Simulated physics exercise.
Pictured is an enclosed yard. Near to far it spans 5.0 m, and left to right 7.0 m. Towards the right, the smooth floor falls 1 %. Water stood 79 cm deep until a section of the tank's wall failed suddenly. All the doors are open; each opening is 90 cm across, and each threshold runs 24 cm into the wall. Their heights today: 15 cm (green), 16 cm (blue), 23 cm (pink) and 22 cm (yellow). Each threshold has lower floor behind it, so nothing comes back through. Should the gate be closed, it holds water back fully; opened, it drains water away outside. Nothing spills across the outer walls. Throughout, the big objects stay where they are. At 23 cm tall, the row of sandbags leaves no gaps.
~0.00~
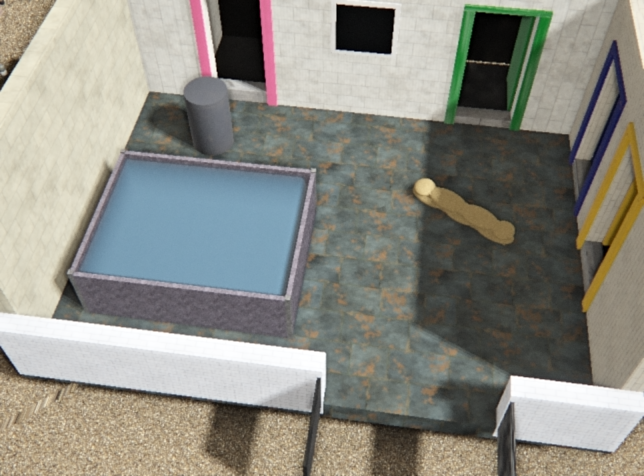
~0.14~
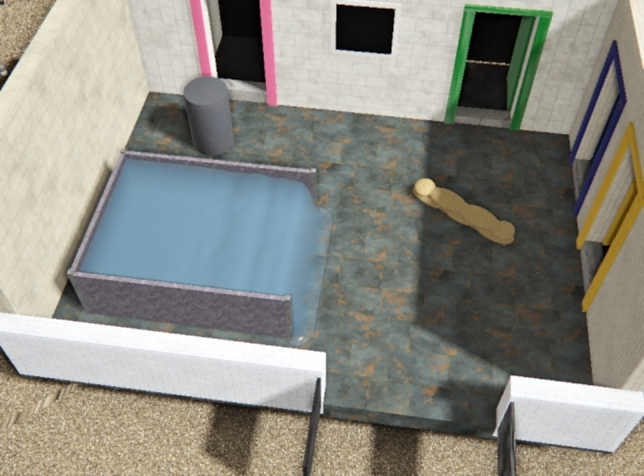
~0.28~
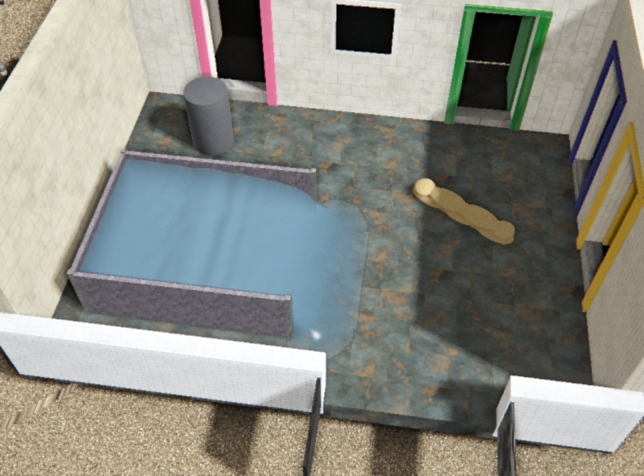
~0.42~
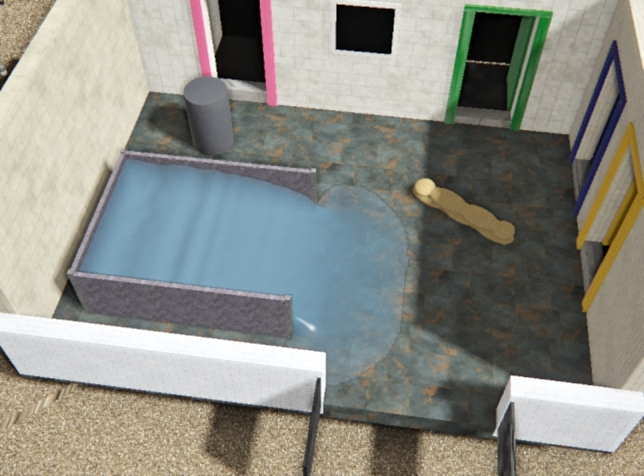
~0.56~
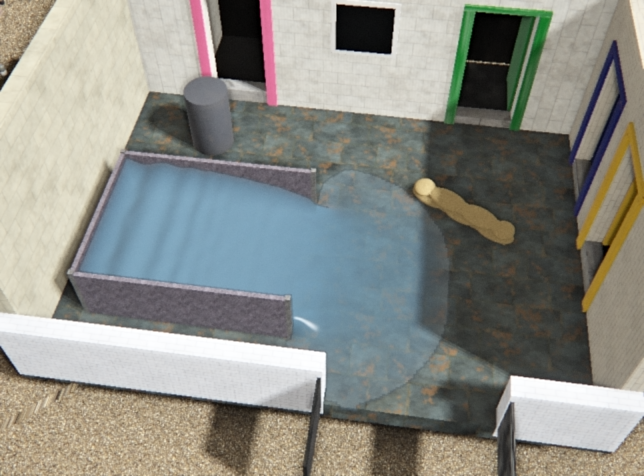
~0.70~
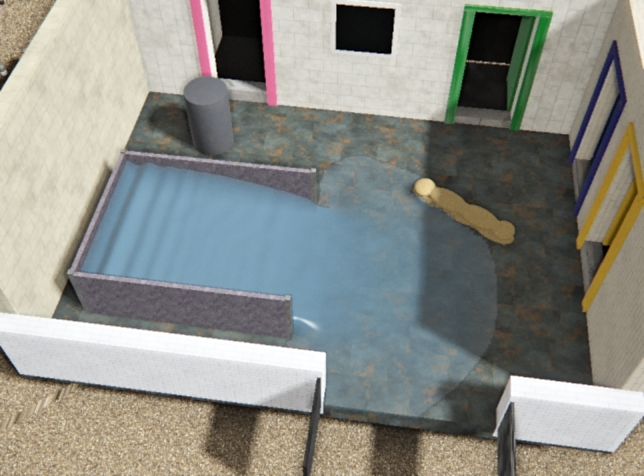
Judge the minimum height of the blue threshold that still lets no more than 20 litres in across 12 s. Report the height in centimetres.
My estimate is 12 cm.
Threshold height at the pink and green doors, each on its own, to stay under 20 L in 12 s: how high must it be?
You'd want about 9.0 centimetres at pink and about 16 centimetres at green.
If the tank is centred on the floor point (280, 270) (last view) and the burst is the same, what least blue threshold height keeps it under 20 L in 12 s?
Minimum: Approx. 11.5 cm.
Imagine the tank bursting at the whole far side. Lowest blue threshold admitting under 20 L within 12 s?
Some 31 cm.
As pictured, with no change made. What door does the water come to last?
That would be the pink door.
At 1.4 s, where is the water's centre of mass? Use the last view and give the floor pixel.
The centre of all the water is around (286, 267).
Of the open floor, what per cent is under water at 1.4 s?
Around 45 per cent of the floor.
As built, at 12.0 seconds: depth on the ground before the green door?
Some 7.0 cm.
After 1.4 s water covers 45 % of the floor, deepest (35 cm) near (468, 233); it has not reached the blue door.
After 3.0 s water covers 60 % of the floor, deepest (46 cm) near (575, 307); 10 cm at the blue door, 0 litres in over its 16 cm threshold.
After 12.0 s water covers 95 % of the floor, deepest (14 cm) near (204, 193); 9 cm at the blue door, 7 litres in over its 16 cm threshold.
At the blue door as built, the water arrived by 1.8 s and peaked near 16 cm at 6.6 s.
With a threshold of 11 cm, 25 litres would have come in within the 12 s; with 13 cm, 14 litres. So under 20 litres takes about 12 cm.
